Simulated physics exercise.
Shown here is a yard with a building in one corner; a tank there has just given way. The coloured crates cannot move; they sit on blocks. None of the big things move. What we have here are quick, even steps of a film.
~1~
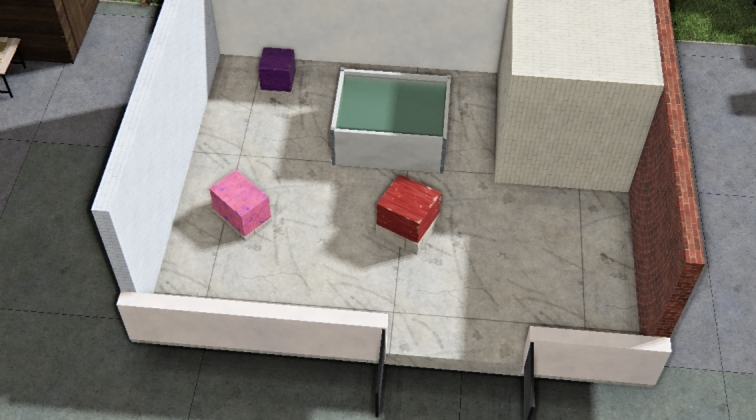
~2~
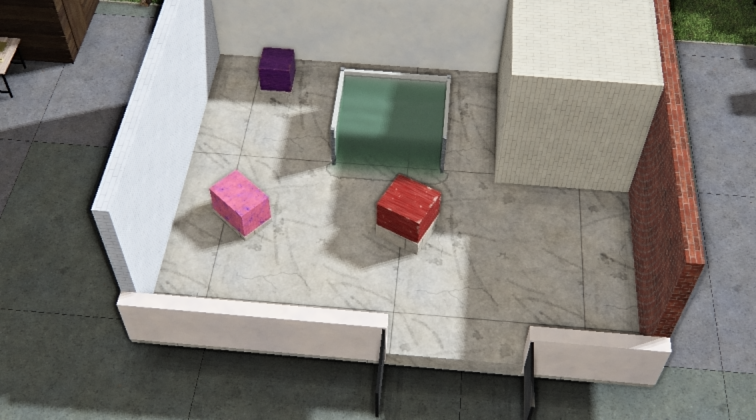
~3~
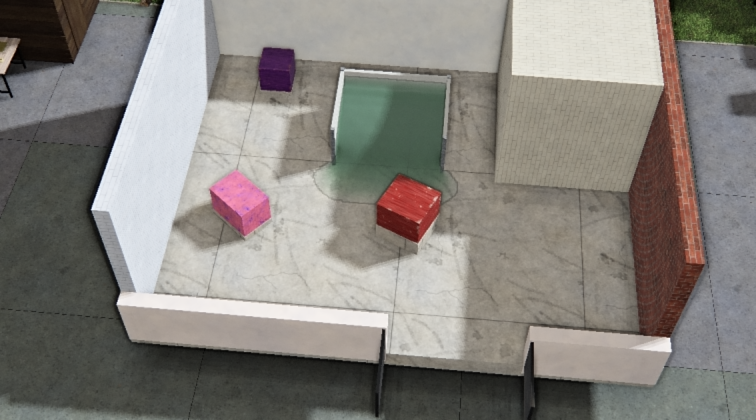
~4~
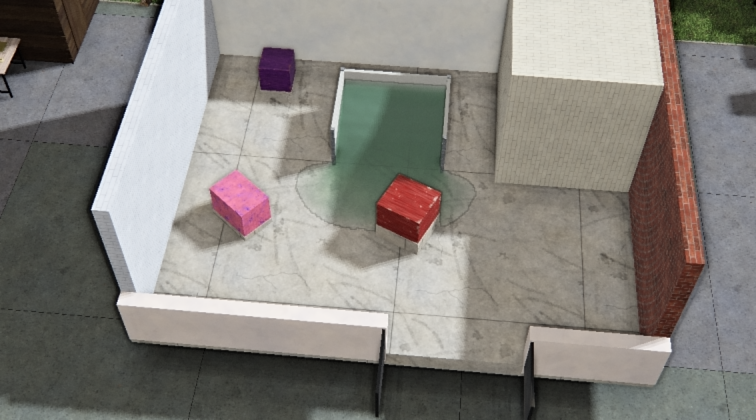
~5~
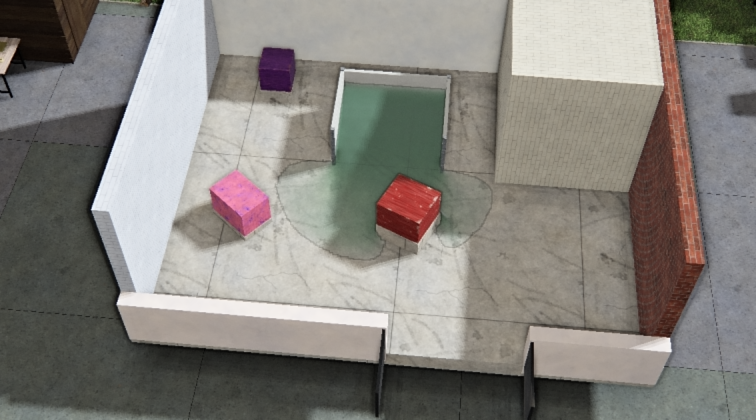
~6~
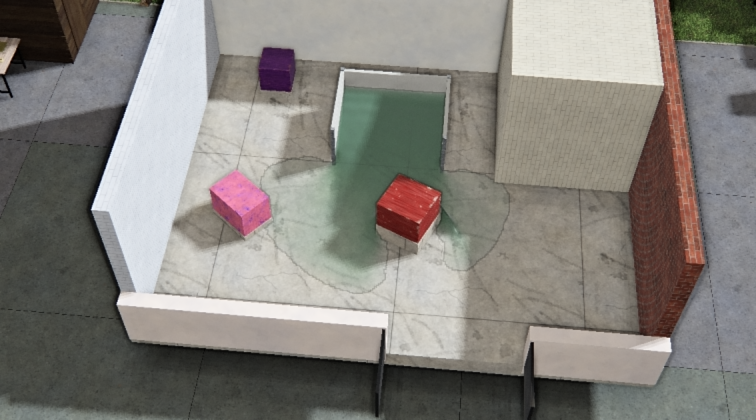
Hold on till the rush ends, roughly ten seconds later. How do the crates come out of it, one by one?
In the end the pink crate will be touched, the red crate will be touched, the purple crate will be touched.
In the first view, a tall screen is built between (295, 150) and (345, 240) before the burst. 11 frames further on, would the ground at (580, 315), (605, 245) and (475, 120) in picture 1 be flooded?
First inundated, then inundated, then unwetted.
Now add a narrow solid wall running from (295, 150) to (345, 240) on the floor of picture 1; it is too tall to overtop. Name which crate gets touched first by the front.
The red-painted one gets it first.
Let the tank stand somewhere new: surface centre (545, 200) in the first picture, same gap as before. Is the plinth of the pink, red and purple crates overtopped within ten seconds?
Going through them, the pink one is left untouched, the red one is left untouched and the purple one is left untouched.
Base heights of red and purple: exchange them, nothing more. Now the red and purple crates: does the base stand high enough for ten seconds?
Red: Flooded, purple: Untouched.
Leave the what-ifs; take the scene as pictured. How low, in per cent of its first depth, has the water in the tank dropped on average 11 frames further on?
Near 18 in a hundred.
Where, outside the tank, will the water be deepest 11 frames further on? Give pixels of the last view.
I'd go with (147, 319) as the deepest place.
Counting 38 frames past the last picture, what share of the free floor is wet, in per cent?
My guess is around 85 in a hundred.
A moment on, water covers 40 % of the floor; the pink crate water round its plinth, the red crate water round its plinth, the purple crate not reached.
Next, water covers 60 % of the floor; the pink crate water round its plinth, the red crate water round its plinth, the purple crate not reached.
Then, water covers 70 % of the floor; the pink crate water round its plinth, the red crate water round its plinth, the purple crate not reached.
Later, water covers 85 % of the floor; the pink crate water round its plinth, the red crate water round its plinth, the purple crate water round its plinth.
In the end, water covers 100 % of the floor; the pink crate was topped, the red crate was topped, the purple crate was topped.
